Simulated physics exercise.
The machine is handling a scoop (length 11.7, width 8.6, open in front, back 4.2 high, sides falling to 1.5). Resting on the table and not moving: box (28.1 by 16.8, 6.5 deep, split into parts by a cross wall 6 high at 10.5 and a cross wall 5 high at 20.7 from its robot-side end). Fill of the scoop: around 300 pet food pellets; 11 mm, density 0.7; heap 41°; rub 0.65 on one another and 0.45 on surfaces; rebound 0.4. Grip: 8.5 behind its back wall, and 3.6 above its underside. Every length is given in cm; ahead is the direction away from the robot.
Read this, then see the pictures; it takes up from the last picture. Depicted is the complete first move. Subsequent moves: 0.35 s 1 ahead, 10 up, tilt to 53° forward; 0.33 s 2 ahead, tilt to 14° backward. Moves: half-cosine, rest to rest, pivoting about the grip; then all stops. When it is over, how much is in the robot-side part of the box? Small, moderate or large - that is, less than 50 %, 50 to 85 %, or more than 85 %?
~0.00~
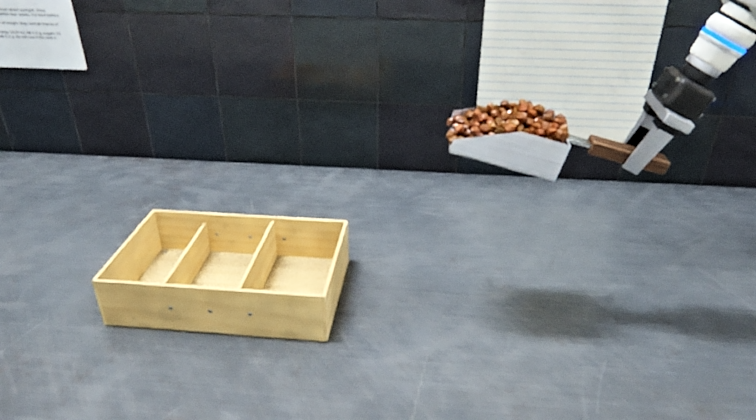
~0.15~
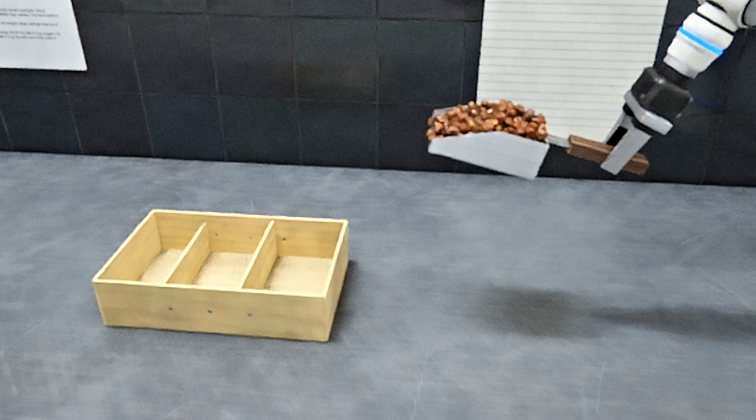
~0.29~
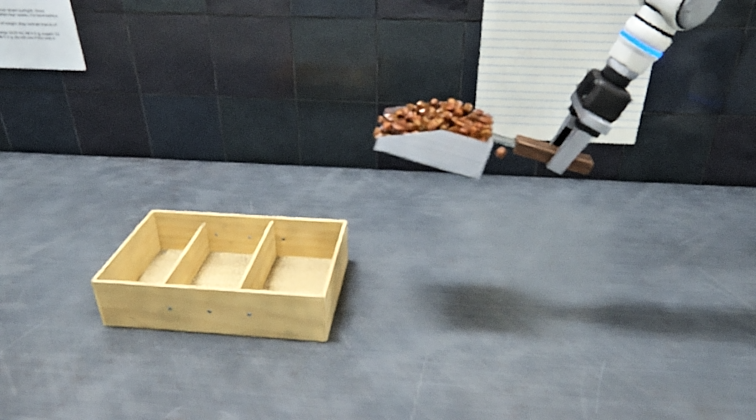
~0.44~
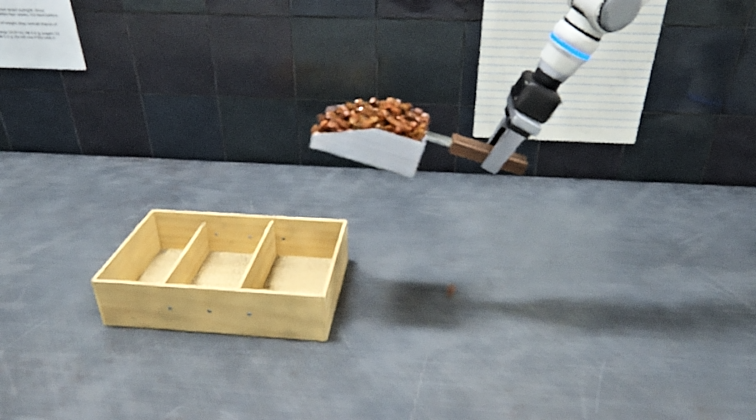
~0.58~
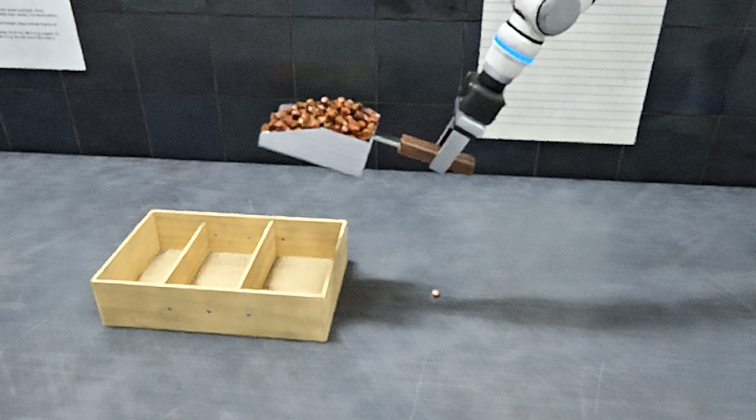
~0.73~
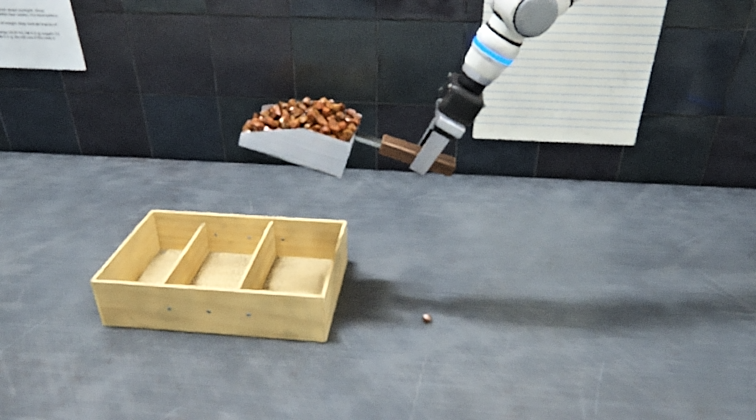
Moderate.
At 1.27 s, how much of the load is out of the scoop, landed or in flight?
Share out: Near 85 %.
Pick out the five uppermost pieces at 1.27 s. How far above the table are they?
Roughly 26 centimetres, give or take.
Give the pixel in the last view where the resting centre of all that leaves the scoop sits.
Near (278, 288).
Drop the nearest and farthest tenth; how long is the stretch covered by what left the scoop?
About 42 centimetres.
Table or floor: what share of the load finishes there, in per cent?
I'd say some 15 per cent.
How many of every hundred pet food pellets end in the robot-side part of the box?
I'd guess near 65 per cent.
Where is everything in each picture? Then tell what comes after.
Scoop floor at (510, 150), tilted 14° backward; upper third of the load around (519, 123), from x 450 to 565, top at y 105; 299 on the scoop, in the first frame.
Scoop floor at (490, 149), tilted 14° backward; upper third of the load around (498, 122), from x 430 to 540, top at y 105, in the second frame.
Scoop floor at (438, 148), tilted 15° backward; upper third of the load around (443, 121), from x 380 to 500, top at y 105; 298 on the scoop, 1 in flight or on a rim, in the third frame.
Scoop floor at (376, 146), tilted 16° backward; upper third of the load around (378, 120), from x 315 to 450, top at y 100; 298 on the scoop, 1 in flight or on a rim, in the fourth frame.
Scoop floor at (326, 146), tilted 17° backward; upper third of the load around (326, 119), from x 265 to 435, top at y 100; 298 on the scoop, 1 in flight or on a rim, in the fifth frame.
Scoop floor at (308, 146), tilted 17° backward; upper third of the load around (307, 119), from x 245 to 425, top at y 100; 298 on the scoop, 1 on the table or floor, in the sixth frame.
By 1.00 s, tilted 45° forward, highest piece 23 above the table; 235 on the scoop, 32 in the robot-side part, 1 in the middle part, 1 on the table or floor, 30 in flight or on a rim.
By 1.27 s, tilted 10° forward, highest piece 26 above the table; 193 in the robot-side part, 51 on the scoop, 14 in the middle part, 3 on the table or floor, 38 in flight or on a rim.
By 1.61 s, tilted 14° backward, highest piece 34 above the table; 193 in the robot-side part, 32 on the table or floor, 17 in the middle part, 12 in the far-side part, 3 on the scoop, 42 in flight or on a rim.
By 2.66 s, tilted 14° backward, highest piece 34 above the table; 193 in the robot-side part, 49 on the table or floor, 29 in the far-side part, 25 in the middle part, 3 on the scoop.
Final count, 193 in the robot-side part, 49 on the table or floor, 29 in the far-side part, 25 in the middle part, 3 on the scoop. That is 65 % in the robot-side part of the box.
